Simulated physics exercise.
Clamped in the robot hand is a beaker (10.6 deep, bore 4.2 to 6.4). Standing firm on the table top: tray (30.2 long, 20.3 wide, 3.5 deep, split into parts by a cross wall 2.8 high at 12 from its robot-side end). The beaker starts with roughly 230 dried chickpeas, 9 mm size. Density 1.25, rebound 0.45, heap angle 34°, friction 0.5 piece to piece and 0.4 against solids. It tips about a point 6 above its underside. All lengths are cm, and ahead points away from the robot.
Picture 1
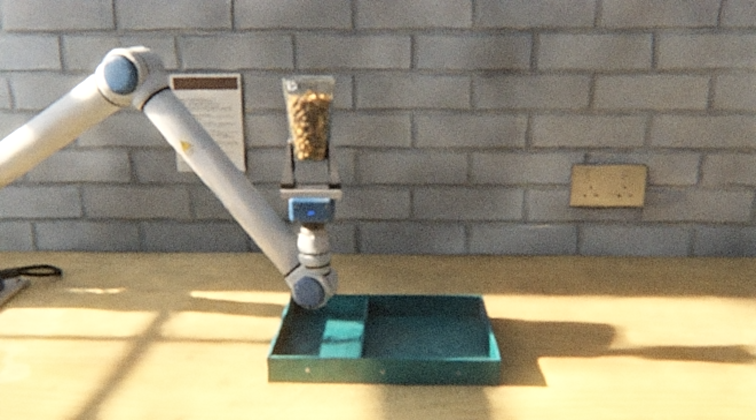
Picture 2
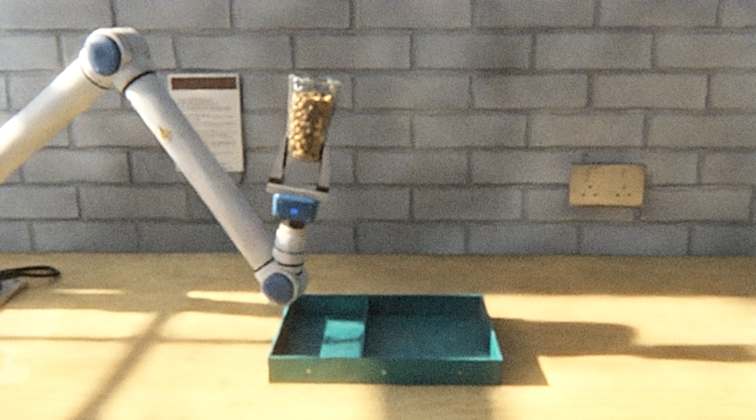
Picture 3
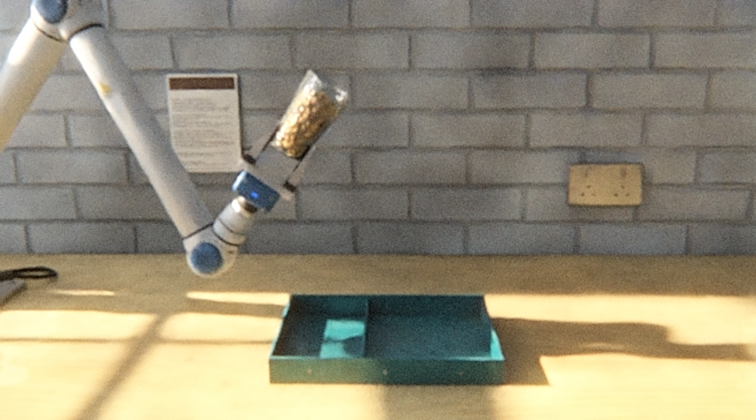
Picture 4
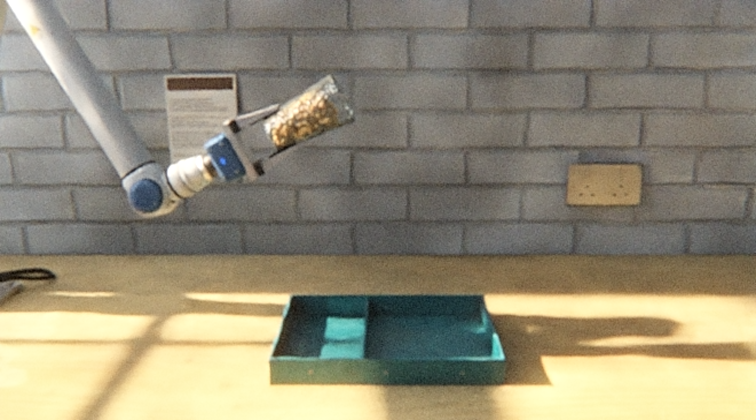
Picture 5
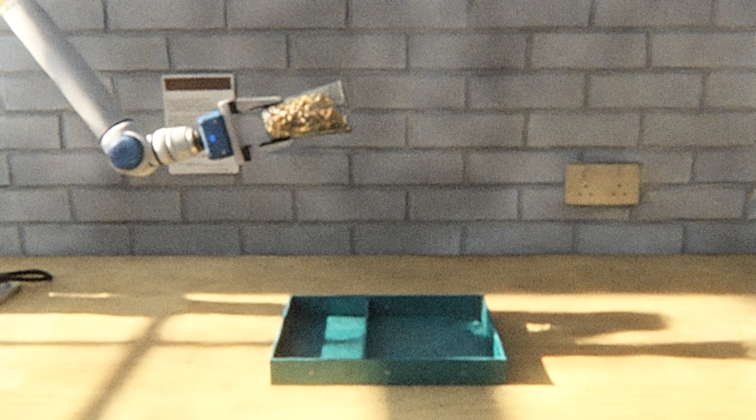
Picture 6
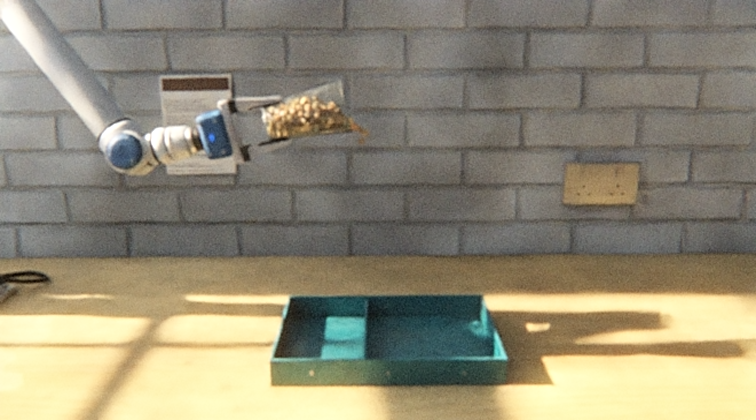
Above a divided teal tray, a robot arm tilts a beaker of chickpeas rightward onto its side.
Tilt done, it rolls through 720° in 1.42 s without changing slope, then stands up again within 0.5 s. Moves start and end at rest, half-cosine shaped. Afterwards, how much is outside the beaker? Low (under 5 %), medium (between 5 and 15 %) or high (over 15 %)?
Outside the beaker the share is high, over 15 %.
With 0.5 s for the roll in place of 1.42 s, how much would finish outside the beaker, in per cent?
It would be near 20 per cent.
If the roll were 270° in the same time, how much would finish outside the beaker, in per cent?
Then about 20 per cent.
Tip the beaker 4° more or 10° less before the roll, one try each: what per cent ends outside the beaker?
About 45 and 10 per cent.
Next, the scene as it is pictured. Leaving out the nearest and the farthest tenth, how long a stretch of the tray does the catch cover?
Some 12 cm.
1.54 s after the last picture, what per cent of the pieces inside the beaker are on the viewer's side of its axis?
Some 40 per cent.
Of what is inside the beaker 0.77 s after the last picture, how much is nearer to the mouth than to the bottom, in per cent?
Some 40 per cent.
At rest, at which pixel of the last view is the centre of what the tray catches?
At about (417, 337).
Then, 0.77 s later, tipped 78°, highest piece 36 above the table; 186 in the beaker, 32 in the far-side part, 1 in the robot-side part, 15 in flight or on a rim.
Then, 1.54 s later, tipped 68°, highest piece 35 above the table; 152 in the beaker, 76 in the far-side part, 1 in the robot-side part, 1 on the table or floor, 4 in flight or on a rim.
Then, 2.12 s later, upright, highest piece 37 above the table; 152 in the beaker, 78 in the far-side part, 3 in the robot-side part, 1 on the table or floor.
Then, 2.82 s later, upright, highest piece 36 above the table; 152 in the beaker, 78 in the far-side part, 3 in the robot-side part, 1 on the table or floor.
At rest, 152 in the beaker, 78 in the far-side part, 3 in the robot-side part, 1 on the table or floor. That is 35 % outside the beaker.
